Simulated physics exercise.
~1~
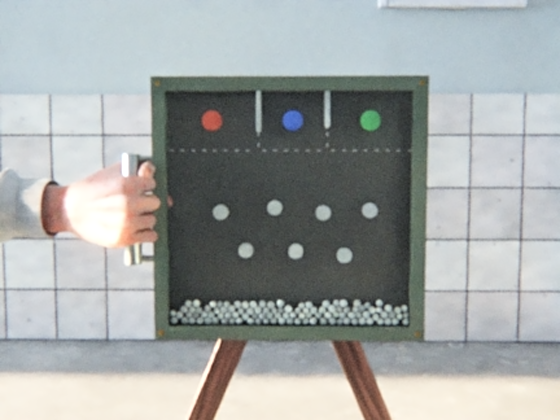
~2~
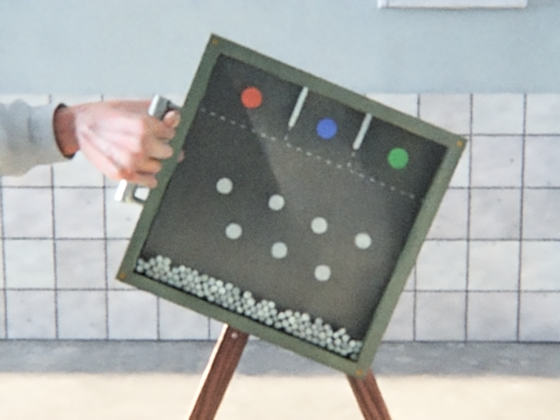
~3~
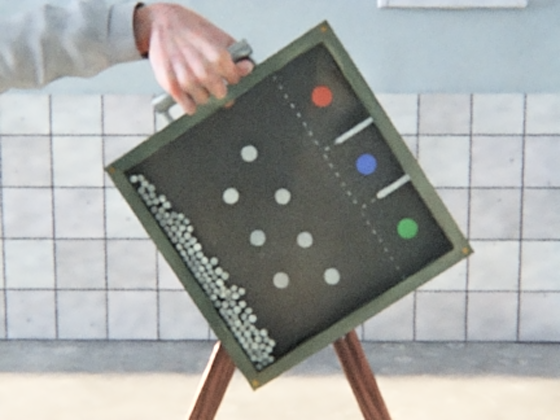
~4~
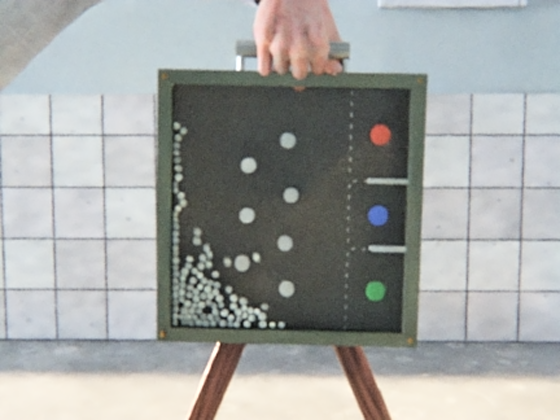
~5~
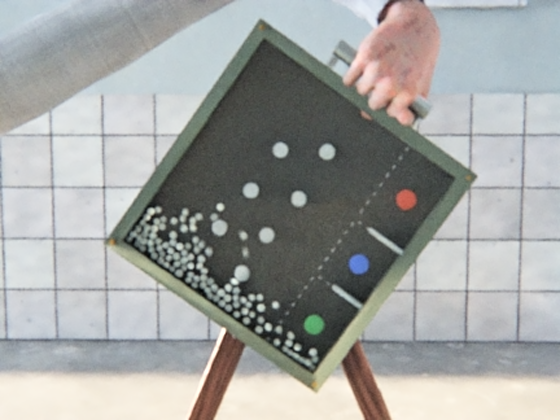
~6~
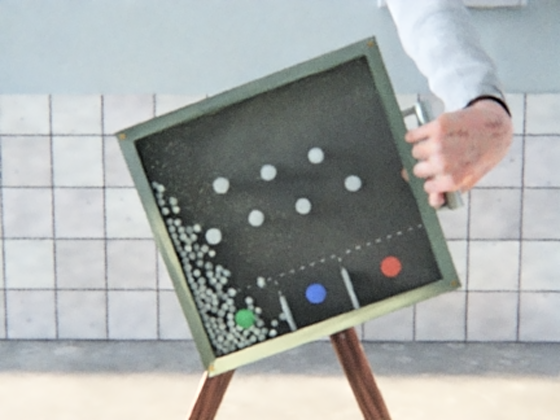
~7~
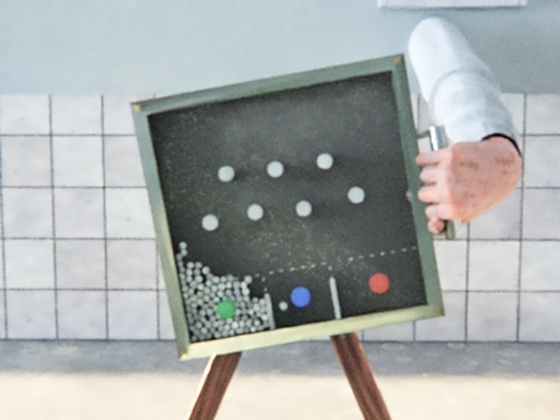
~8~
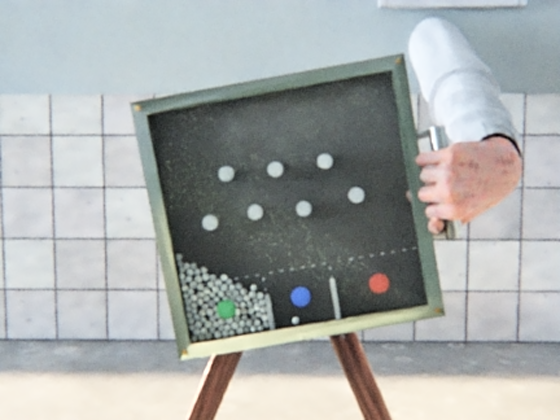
A hand turns a framed case clockwise until its small pale beads pile around the green dot.
